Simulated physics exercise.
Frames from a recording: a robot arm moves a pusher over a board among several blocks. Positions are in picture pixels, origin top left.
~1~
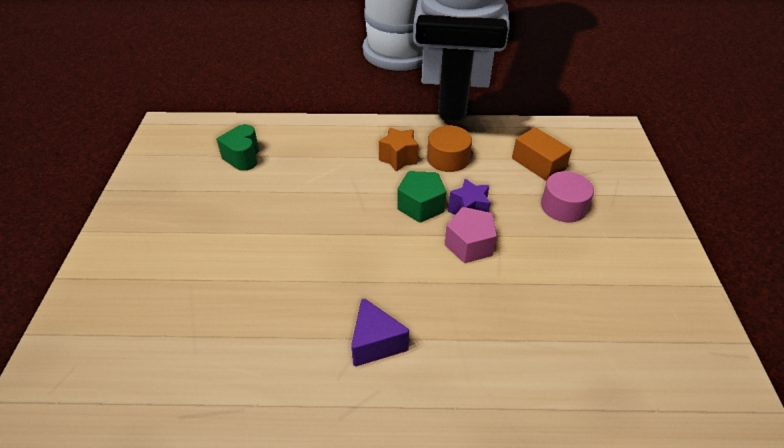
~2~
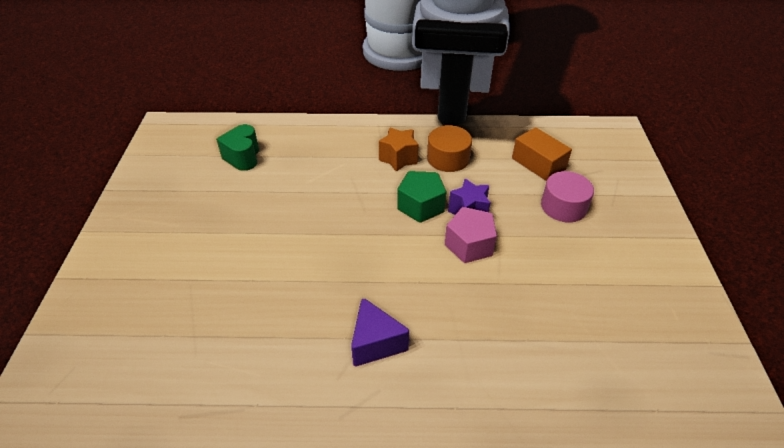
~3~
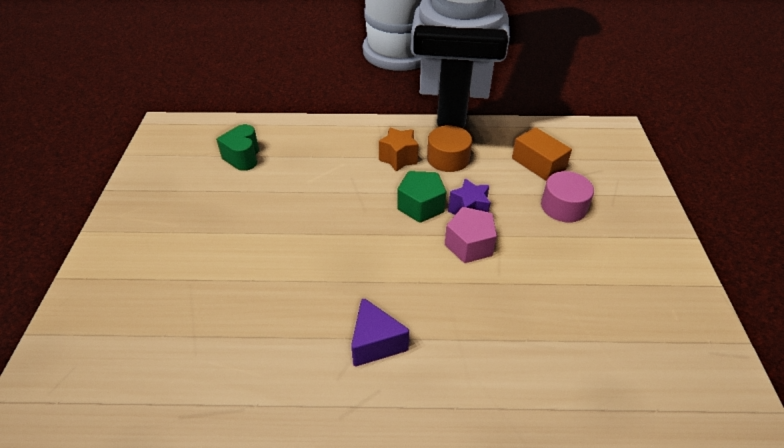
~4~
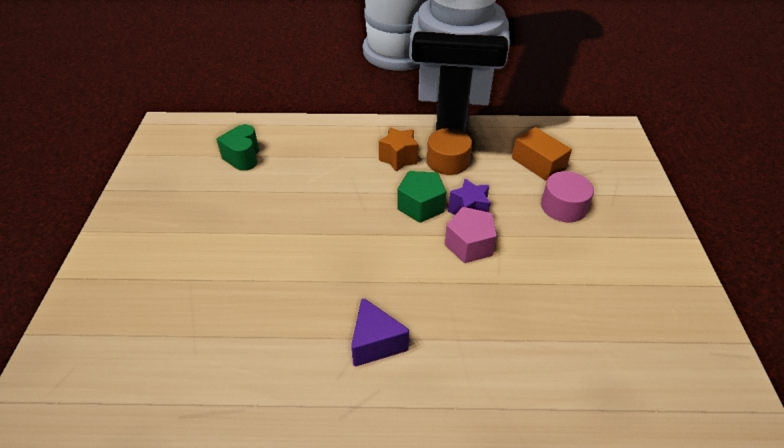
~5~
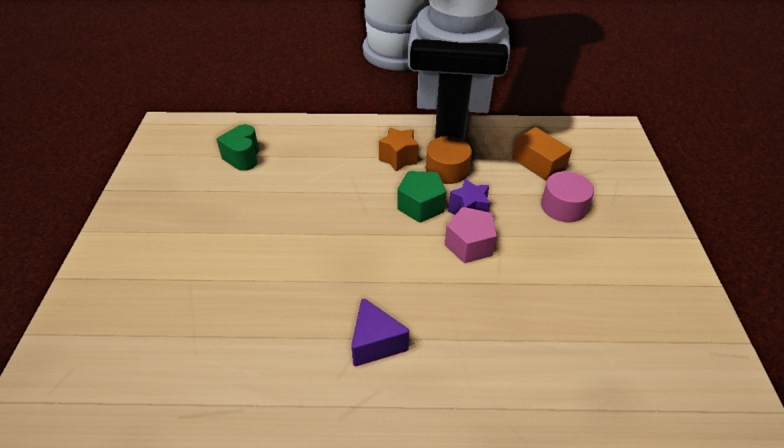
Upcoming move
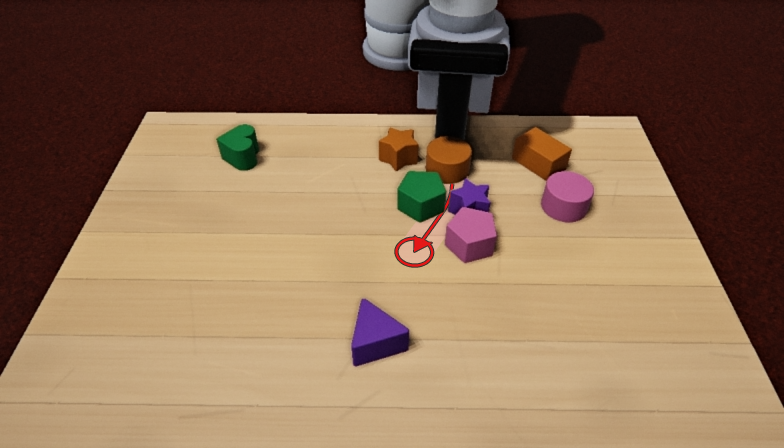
On a wooden board, a robot arm's black pusher nudges the orange circle slightly downward.
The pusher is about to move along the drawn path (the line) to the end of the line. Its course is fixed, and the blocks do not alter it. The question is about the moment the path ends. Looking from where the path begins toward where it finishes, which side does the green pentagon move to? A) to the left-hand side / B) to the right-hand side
B: To the right-hand side.
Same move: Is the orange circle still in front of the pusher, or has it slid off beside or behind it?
It falls back or aside.
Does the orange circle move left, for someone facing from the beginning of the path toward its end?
The answer is yes.
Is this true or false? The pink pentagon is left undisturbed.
That claim is false.
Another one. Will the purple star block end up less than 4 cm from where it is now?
No - that is not the case.
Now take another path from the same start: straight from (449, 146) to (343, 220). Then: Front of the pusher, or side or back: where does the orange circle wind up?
The block lies off to the side or behind.
Path on the board, from (449, 146) via (452, 179) and (441, 215), ending at (414, 252).
The first path, step by step. One third of the way, pusher at (453, 171); green pentagon at (416, 200), turned 65° clockwise; orange circle at (456, 186); purple star block at (480, 209), turned 20° clockwise; pink pentagon at (478, 238), turned 15° anticlockwise.
Two thirds of the way, pusher at (441, 207); green pentagon at (404, 209), turned 95° clockwise; orange circle at (454, 225); purple star block at (490, 244); pink pentagon at (501, 278), turned 25° anticlockwise.
At the end, pusher at (415, 243); green pentagon at (375, 224), turned 170° clockwise; orange circle at (449, 256); purple star block at (496, 251), turned 40° anticlockwise; pink pentagon at (512, 288), turned 15° anticlockwise.
